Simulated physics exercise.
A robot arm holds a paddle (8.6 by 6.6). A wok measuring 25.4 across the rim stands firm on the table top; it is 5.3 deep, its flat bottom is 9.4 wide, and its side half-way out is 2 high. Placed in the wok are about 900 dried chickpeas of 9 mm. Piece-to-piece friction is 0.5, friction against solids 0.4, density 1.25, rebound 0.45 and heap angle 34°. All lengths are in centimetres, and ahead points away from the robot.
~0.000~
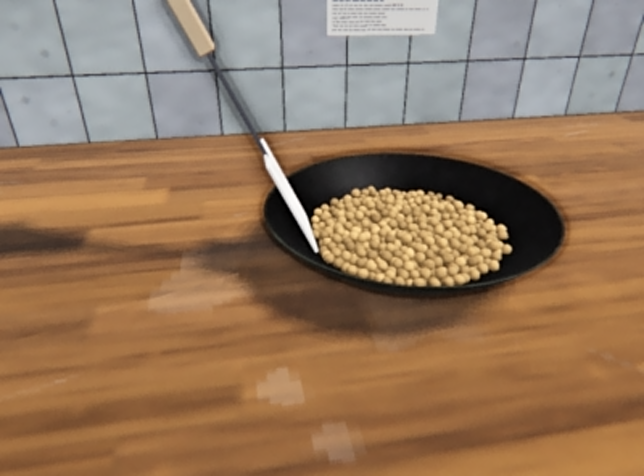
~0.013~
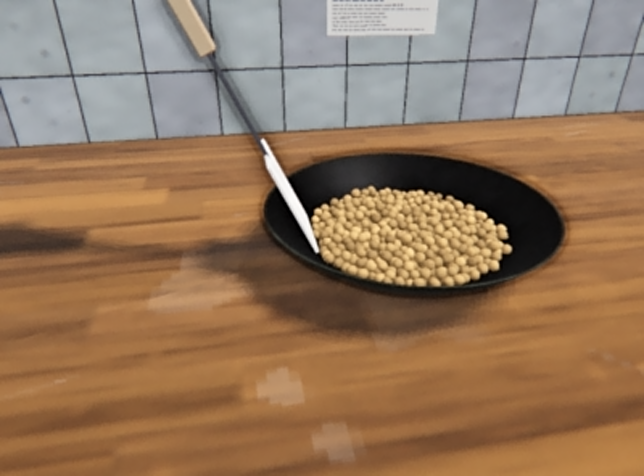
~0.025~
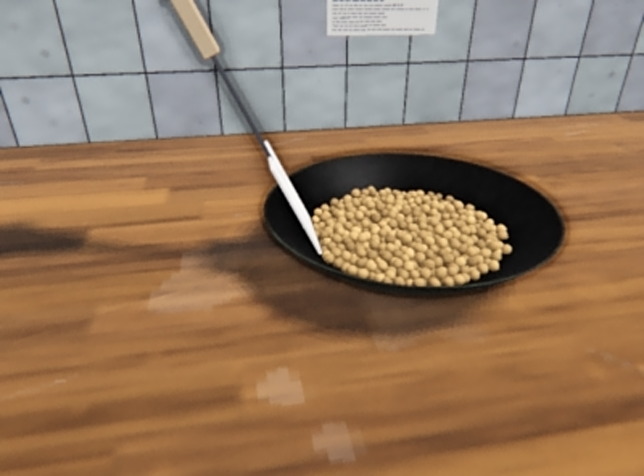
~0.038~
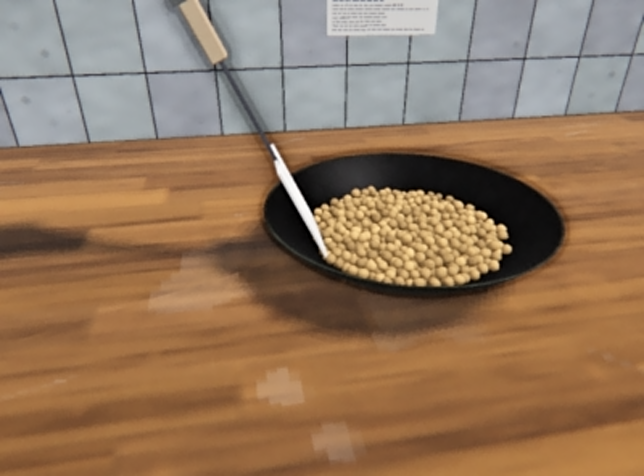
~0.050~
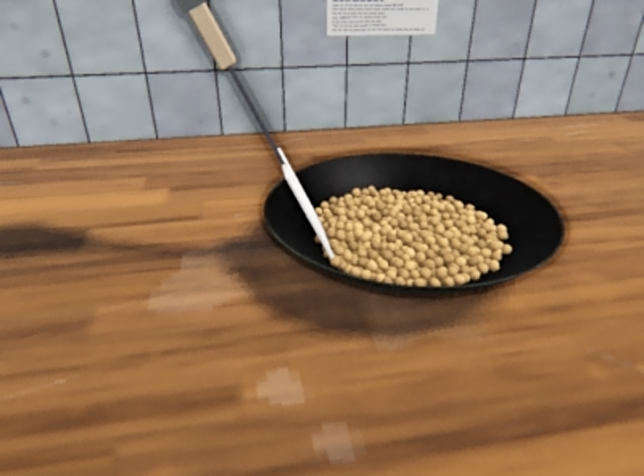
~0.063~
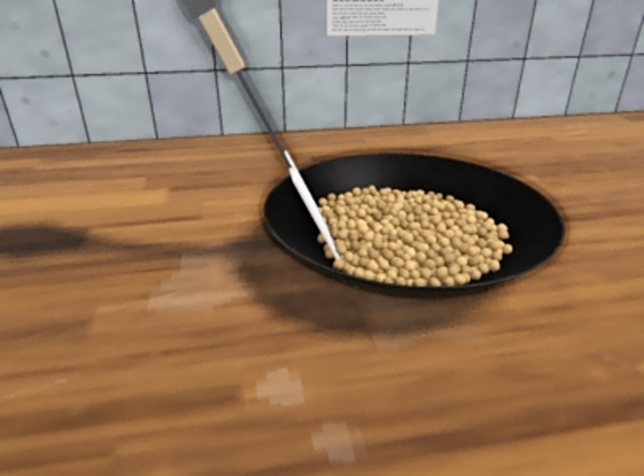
A robot arm slides a paddle slowly rightward against the chickpeas in a black wok.
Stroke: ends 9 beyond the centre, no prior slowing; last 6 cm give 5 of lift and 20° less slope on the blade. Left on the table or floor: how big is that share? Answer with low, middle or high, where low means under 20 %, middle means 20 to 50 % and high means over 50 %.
Low.
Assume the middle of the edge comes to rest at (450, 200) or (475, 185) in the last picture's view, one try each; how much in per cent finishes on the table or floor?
The two tries give near 0 and near 5 in a hundred.
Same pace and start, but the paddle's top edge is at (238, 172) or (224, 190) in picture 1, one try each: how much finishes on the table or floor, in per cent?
About 15 and 15 per cent.
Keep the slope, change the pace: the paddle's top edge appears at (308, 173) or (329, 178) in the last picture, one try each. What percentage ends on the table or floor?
About 25 and 40 percent.
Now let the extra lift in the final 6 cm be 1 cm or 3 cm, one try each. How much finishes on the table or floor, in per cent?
I'd put it near 20 in a hundred, then near 20 in a hundred.
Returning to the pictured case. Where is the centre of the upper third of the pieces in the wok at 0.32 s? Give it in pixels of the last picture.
Around (488, 199).
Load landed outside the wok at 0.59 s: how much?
Share at that moment: Roughly 15 %.
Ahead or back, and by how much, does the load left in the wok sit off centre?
The balance point is about 3.5 cm ahead.
By 0.19 s, sloping 65°, highest piece 5 above the table; 900 in the wok.
By 0.32 s, sloping 58°, highest piece 7 above the table; 900 in the wok.
By 0.59 s, sloping 45°, highest piece 6 above the table; 784 in the wok, 115 on the table or floor, 1 on the blade or in flight.
By 1.64 s, sloping 45°, highest piece 6 above the table; 783 in the wok, 117 on the table or floor.
Final count, 783 in the wok, 117 on the table or floor. That is 13 % on the table or floor.
